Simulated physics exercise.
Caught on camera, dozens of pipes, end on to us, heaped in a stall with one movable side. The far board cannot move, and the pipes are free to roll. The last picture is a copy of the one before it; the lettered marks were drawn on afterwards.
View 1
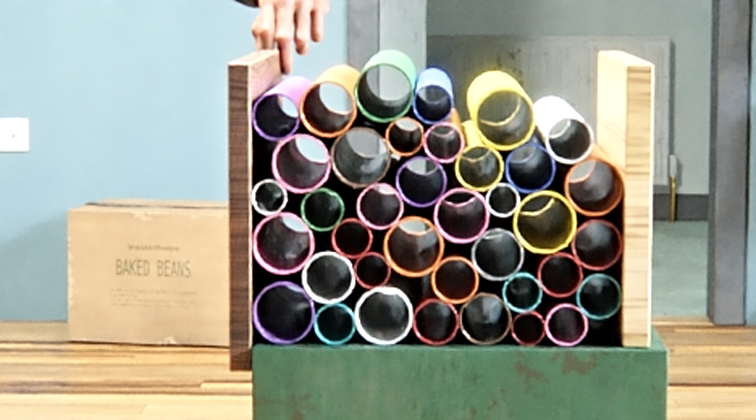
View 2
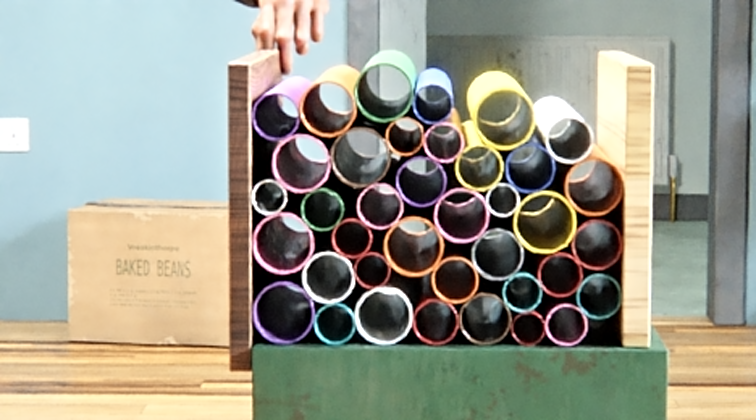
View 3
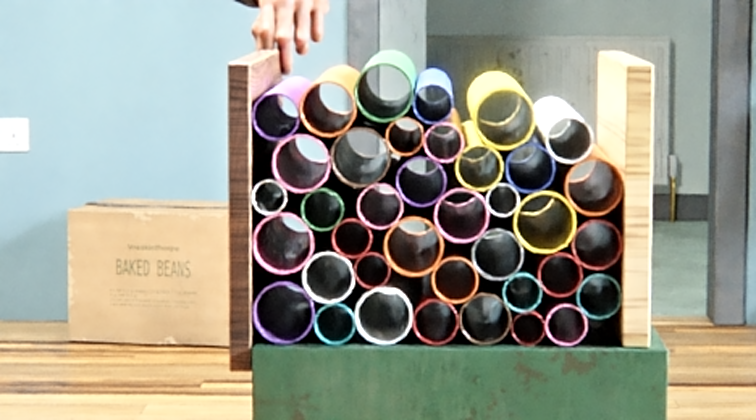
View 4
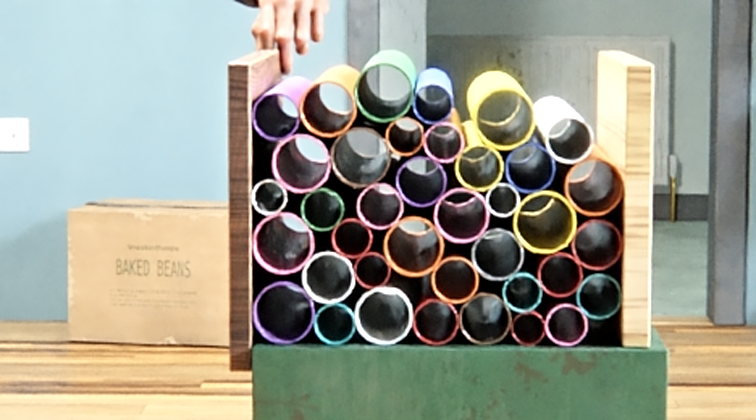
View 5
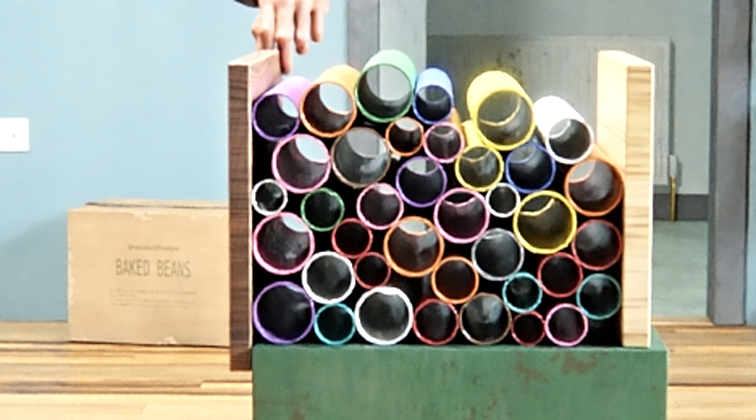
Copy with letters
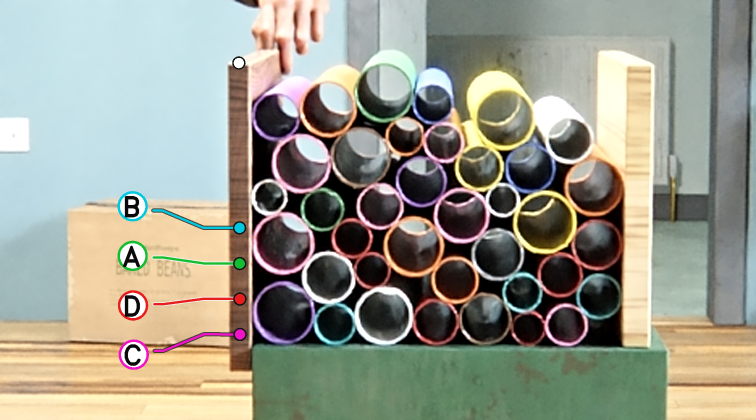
In this clip, a hand rests on top of the left wooden board beside a heap of colourful pipes stacked between two boards on a green base, near a baked beans box, and nothing visibly moves.
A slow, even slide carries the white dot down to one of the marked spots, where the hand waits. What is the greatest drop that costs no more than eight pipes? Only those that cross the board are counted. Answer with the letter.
Down to A.
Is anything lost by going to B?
Yes, at B.
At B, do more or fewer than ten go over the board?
Fewer than ten.
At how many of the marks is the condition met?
Two of them.
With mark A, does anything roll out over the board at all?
At A: Yes.
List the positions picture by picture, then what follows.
In the first picture, a white pipe (269, 198); a white pipe (503, 200); a pink pipe (444, 142).
In the second picture, a pink pipe (444, 142); an orange pipe (327, 108).
In the third picture, side board (258, 195); a purple pipe (283, 313).
In the fourth picture, a turquoise pipe (599, 296).
In the fifth picture, an orange pipe (413, 247); a white pipe (269, 198); a white pipe (503, 200).
On the marked copy, A at (240, 264); B at (239, 228); C at (240, 335); D at (240, 299); the white dot at (239, 63).
Taking A. A third of the way, top of the board (252, 155).
Two thirds of the way, top of the board (252, 258).
When it is over, top of the board (252, 263), six out over the board.
As for the rest, B six out over the board; C more than eight out over the board; D more than eight out over the board.
